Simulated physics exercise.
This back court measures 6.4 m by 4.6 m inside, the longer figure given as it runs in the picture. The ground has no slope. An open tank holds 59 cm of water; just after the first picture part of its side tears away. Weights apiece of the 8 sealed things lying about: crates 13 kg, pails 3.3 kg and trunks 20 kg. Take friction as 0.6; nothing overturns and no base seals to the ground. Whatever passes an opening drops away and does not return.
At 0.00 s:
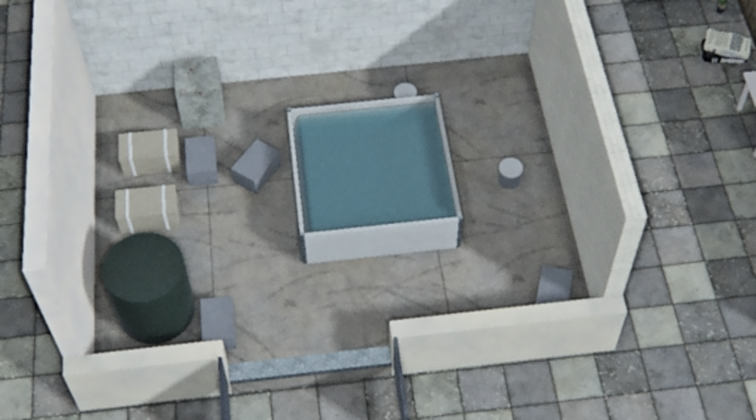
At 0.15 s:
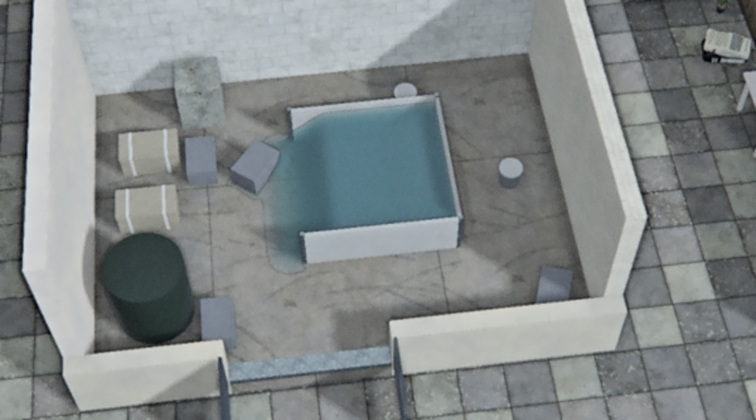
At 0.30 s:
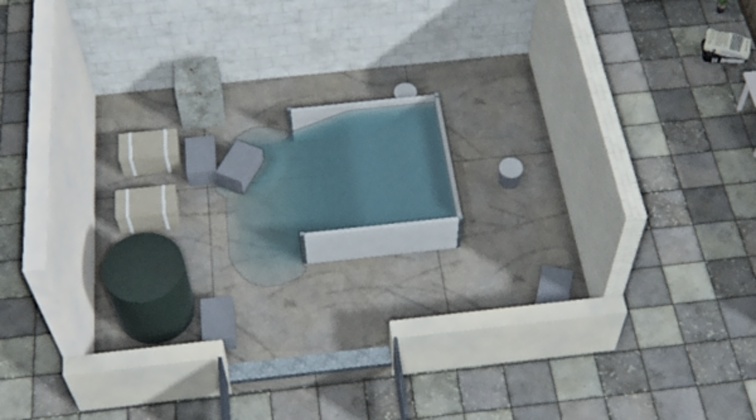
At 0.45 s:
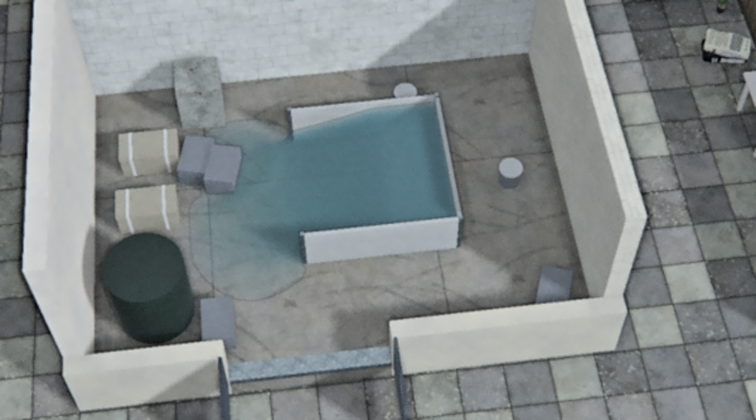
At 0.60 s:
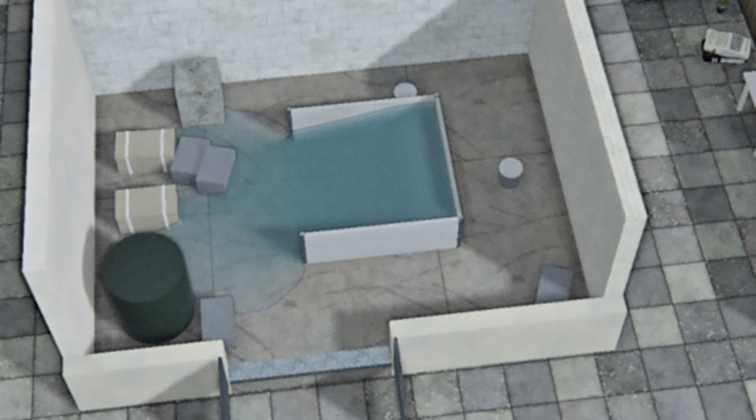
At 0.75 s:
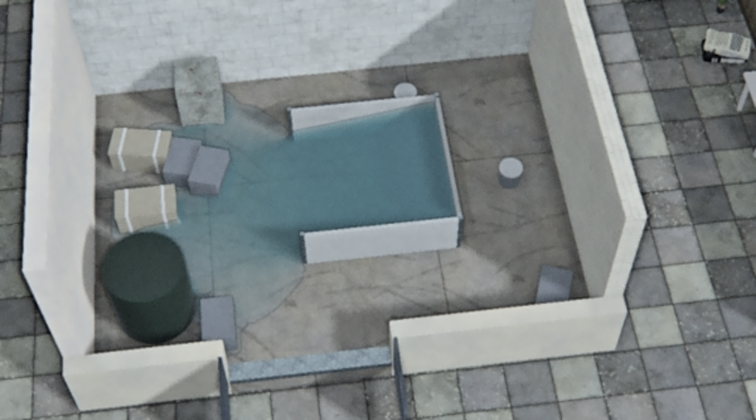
Blue-green water pours through the opened left side of a square white tank in a pale-walled court, seen from high above by a still camera. Two grey crates and two tan, white-striped trunks sit left of the tank, above a dark green barrel, with small grey pails beyond and to the right. Spreading leftward, the water pushes the nearer crate against its neighbour, then both slide left and the upper trunk shifts slightly.
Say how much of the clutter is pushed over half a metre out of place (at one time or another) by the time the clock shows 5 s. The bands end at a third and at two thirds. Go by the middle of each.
It is from one to two thirds.
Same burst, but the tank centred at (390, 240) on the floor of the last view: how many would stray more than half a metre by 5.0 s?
Then 6.
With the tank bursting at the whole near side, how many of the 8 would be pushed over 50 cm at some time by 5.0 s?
Then 2.
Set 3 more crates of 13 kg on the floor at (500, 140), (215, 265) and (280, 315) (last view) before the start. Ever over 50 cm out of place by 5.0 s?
In turn: Short of it, more, more.
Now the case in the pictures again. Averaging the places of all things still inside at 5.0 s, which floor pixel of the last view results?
At about (349, 185).
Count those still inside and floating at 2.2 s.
At that moment 5.
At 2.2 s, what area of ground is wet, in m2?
About 16 m2.
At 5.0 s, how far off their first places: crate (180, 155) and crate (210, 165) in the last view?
In turn: 80 cm, 140 cm.
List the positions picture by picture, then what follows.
A crate at (256, 160) rests on the ground; a crate at (200, 154) rests on the ground; water covers 4.1 m2; 0 of 8 have shifted, in the first picture.
A crate at (255, 160), on the bottom; a crate at (200, 154), on the bottom; water covers 5.0 m2; 0 of 8 have shifted, in the second picture.
A crate at (239, 161) rests on the ground, 22 cm from its start; a crate at (200, 154) rests on the ground; water covers 6.2 m2; 1 of 8 have shifted, in the third picture.
A crate at (222, 163) rests on the ground, 46 cm from its start; a crate at (196, 154), on the bottom, 6 cm from its start; water covers 7.7 m2; 2 of 8 have shifted, in the fourth picture.
A crate at (215, 164) rests on the ground, 55 cm from its start; a crate at (190, 155) rests on the ground, 14 cm from its start; water covers 9.0 m2; 3 of 8 have shifted, in the fifth picture.
A crate at (208, 165) floats, 64 cm from its start; a crate at (182, 156), on the bottom, 25 cm from its start; water covers 10.1 m2; 3 of 8 have shifted, in the sixth picture.
After 1.1 s 1 of 8 are over 50 cm from their spots; 1 afloat.
After 2.2 s 2 of 8 are over 50 cm from their spots; 5 afloat.
After 3.5 s 4 of 8 are over 50 cm from their spots; 4 afloat.
After 5.0 s 5 of 8 are over 50 cm from their spots, and 5 have been at some point; 5 afloat.
